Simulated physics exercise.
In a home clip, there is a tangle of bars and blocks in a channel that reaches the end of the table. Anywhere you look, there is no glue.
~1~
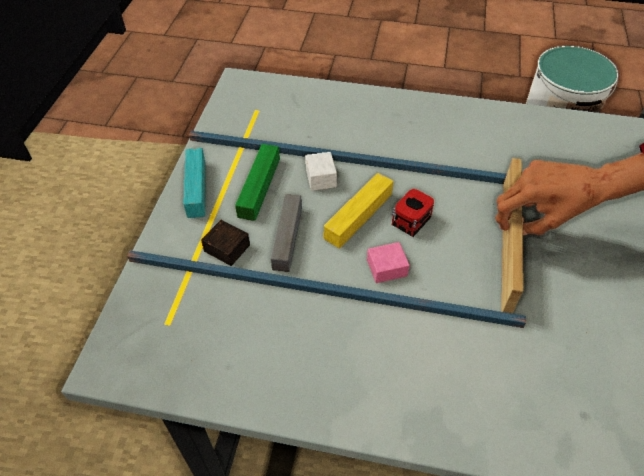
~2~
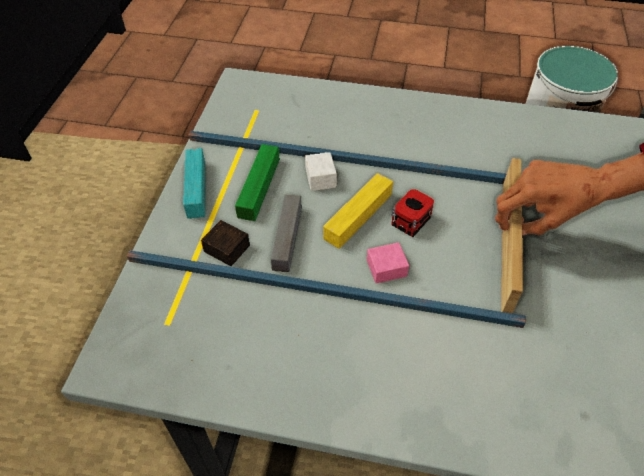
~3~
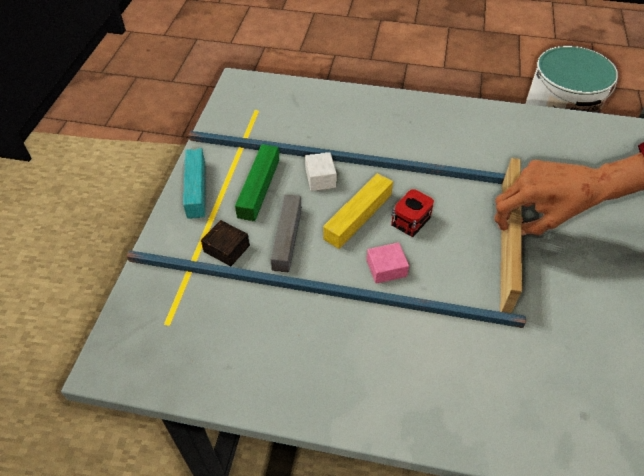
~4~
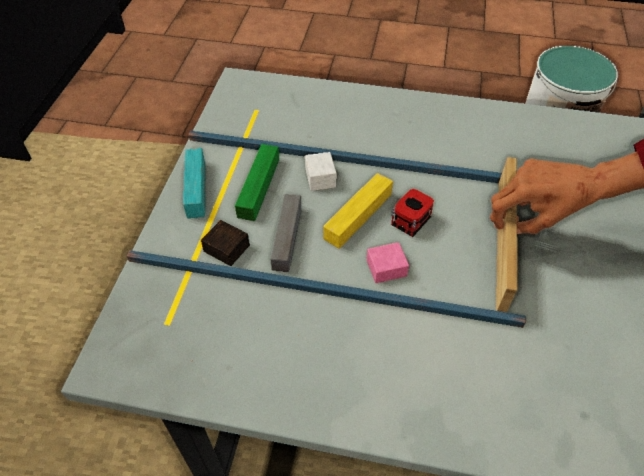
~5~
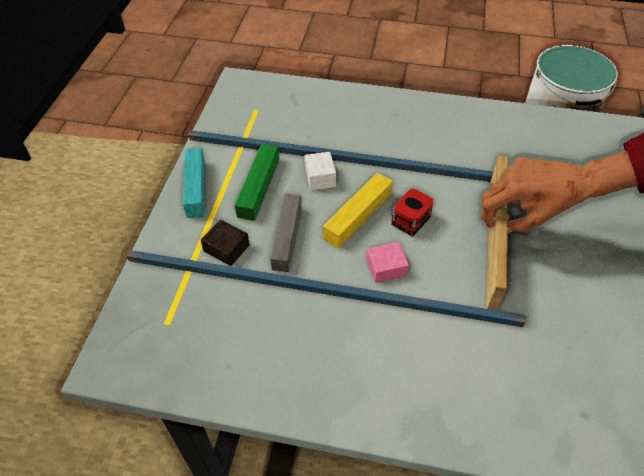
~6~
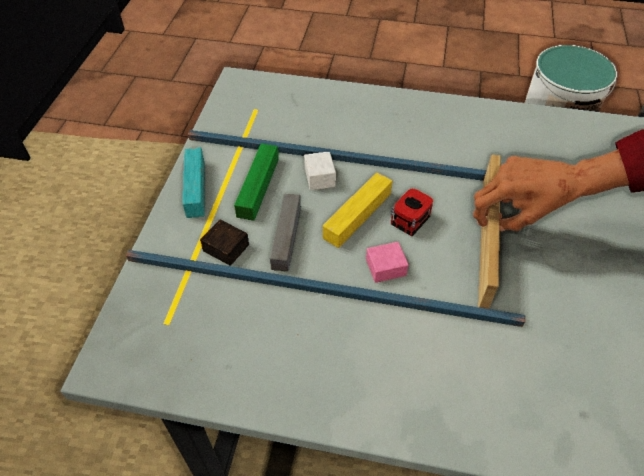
A hand reaching in from the right grips an upright wooden board across a channel between two blue rails on a pale grey table, seen from above at an angle in a tiled room. Turquoise, green, grey and yellow bars lie among black, white and pink blocks and a red case, with yellow tape at left. The hand slides the board slightly left, touching nothing, while the camera stays still.
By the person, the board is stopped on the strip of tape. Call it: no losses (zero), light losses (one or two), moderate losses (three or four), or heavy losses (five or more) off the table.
Moderate losses.
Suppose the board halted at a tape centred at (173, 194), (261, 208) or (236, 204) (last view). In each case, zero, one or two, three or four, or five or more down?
Tape by tape, the falls would be more than four, then not one, then one to two.
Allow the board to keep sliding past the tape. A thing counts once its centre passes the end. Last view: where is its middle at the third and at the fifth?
First roughly (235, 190), later roughly (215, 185).
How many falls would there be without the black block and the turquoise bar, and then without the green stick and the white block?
Count of fallen: 1 / 2.
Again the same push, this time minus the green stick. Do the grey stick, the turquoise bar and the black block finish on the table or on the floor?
As for the grey stick, it is retained; the turquoise bar is not retained; the black block is not retained.
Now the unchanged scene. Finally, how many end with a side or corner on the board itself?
Counting them up gives 2.
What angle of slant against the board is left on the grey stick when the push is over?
Angle: Close to 0 degrees.
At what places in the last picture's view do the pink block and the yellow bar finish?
The pink block at (189, 225), the yellow bar at (186, 181).
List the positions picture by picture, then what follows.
Turquoise bar (195, 182); black block (226, 242); green stick (259, 181); board (512, 232); tape (219, 202), in the first picture.
Black block (226, 243); red case (413, 212), in the second picture.
Green stick (258, 181); yellow bar (359, 210), in the third picture.
Turquoise bar (195, 182); grey stick (287, 232), in the fourth picture.
Black block (225, 242); pink block (387, 262), in the fifth picture.
Turquoise bar (194, 182); black block (225, 242); green stick (258, 181); board (490, 228); tape (218, 201), in the sixth picture.
A little later, none off yet; turquoise bar at rest near (194, 182); black block at rest near (225, 242); green stick at rest near (258, 181).
Next, none off yet; turquoise bar at rest near (194, 182); black block moving near (221, 242); green stick moving near (251, 180).
Later still, none off yet; turquoise bar shifted a little near (165, 178); black block shifted well along near (152, 236); green stick shifted about its own width near (186, 172).
When it is over, the number that fall off is three or four; down, green stick, black block and turquoise bar.
